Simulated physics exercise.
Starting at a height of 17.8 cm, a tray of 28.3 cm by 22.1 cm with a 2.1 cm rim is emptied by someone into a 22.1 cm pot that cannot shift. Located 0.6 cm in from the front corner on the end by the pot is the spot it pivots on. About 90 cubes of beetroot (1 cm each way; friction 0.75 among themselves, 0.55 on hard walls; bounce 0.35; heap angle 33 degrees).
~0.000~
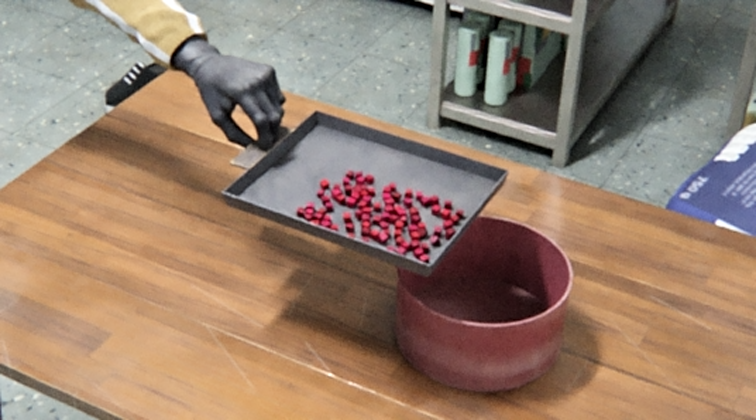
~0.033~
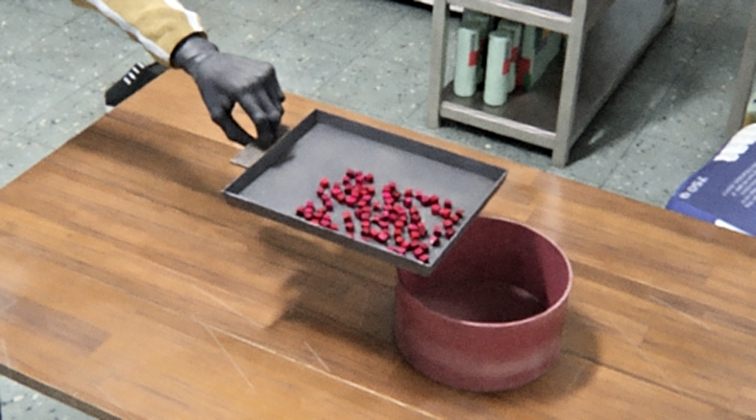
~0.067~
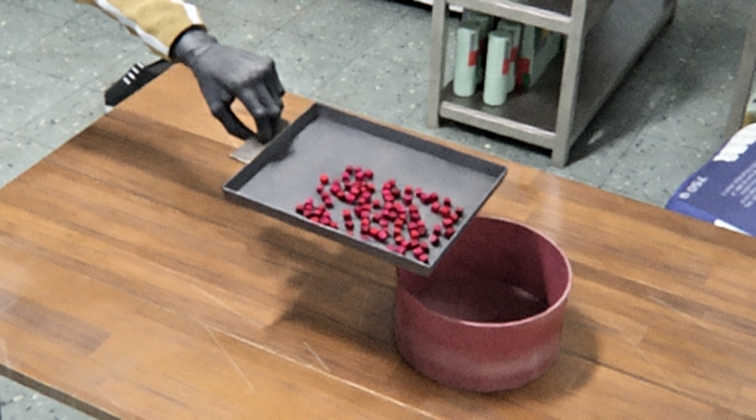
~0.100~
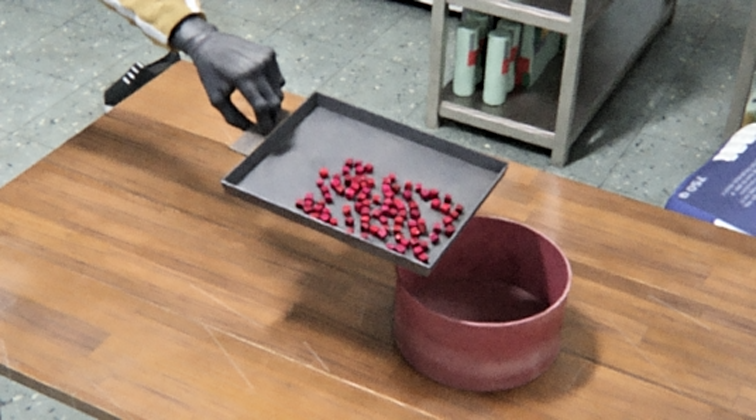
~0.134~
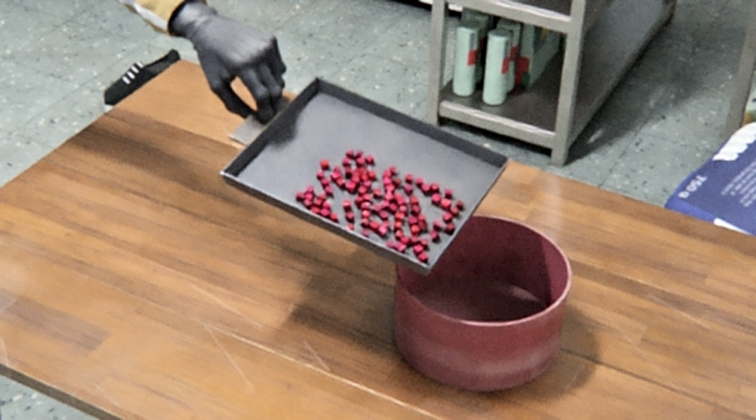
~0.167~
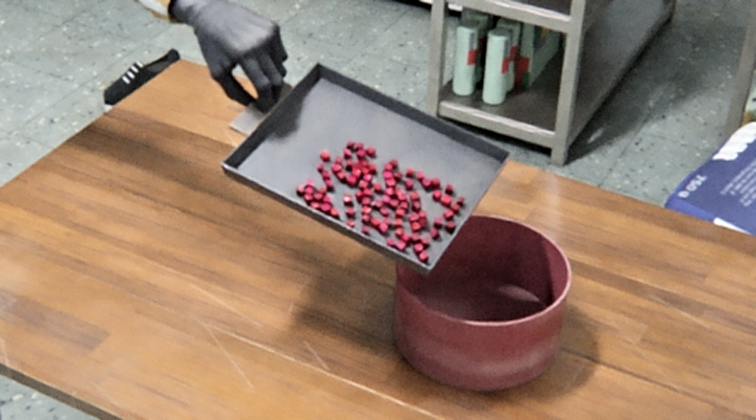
A gloved hand raises one end of a dark tray of red pieces, tilting it toward a pot.
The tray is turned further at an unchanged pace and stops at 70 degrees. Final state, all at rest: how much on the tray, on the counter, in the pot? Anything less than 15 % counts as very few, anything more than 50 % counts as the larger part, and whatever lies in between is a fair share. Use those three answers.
Tray: A fair share. Counter: The larger part. Pot: Very few.
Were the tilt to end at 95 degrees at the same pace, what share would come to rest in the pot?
That would give about 0 per cent.
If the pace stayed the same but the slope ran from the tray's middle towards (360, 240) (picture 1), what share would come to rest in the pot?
About 0 per cent.
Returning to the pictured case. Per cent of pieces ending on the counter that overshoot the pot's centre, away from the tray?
I'd put it close to 90 per cent.
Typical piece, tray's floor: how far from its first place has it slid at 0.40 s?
Around 1 centimetres.
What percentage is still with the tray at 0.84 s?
Reading: Approx. 50%.
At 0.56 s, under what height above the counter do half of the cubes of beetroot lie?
About 24 cm.
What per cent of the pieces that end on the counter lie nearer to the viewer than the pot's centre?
Near 100 in a hundred.
Then, at 0.40 s, tilt 42 degrees; the tray holds 100 %, the pot 0 %.
After 0.56 s, tilt 62 degrees; the tray holds 100 %, the pot 0 %.
Then, at 0.84 s, tilt 70 degrees; the tray holds 50 %, the pot 0 %.
At rest (2.1 s), tray 40 %, counter 60 %, pot 0 %.
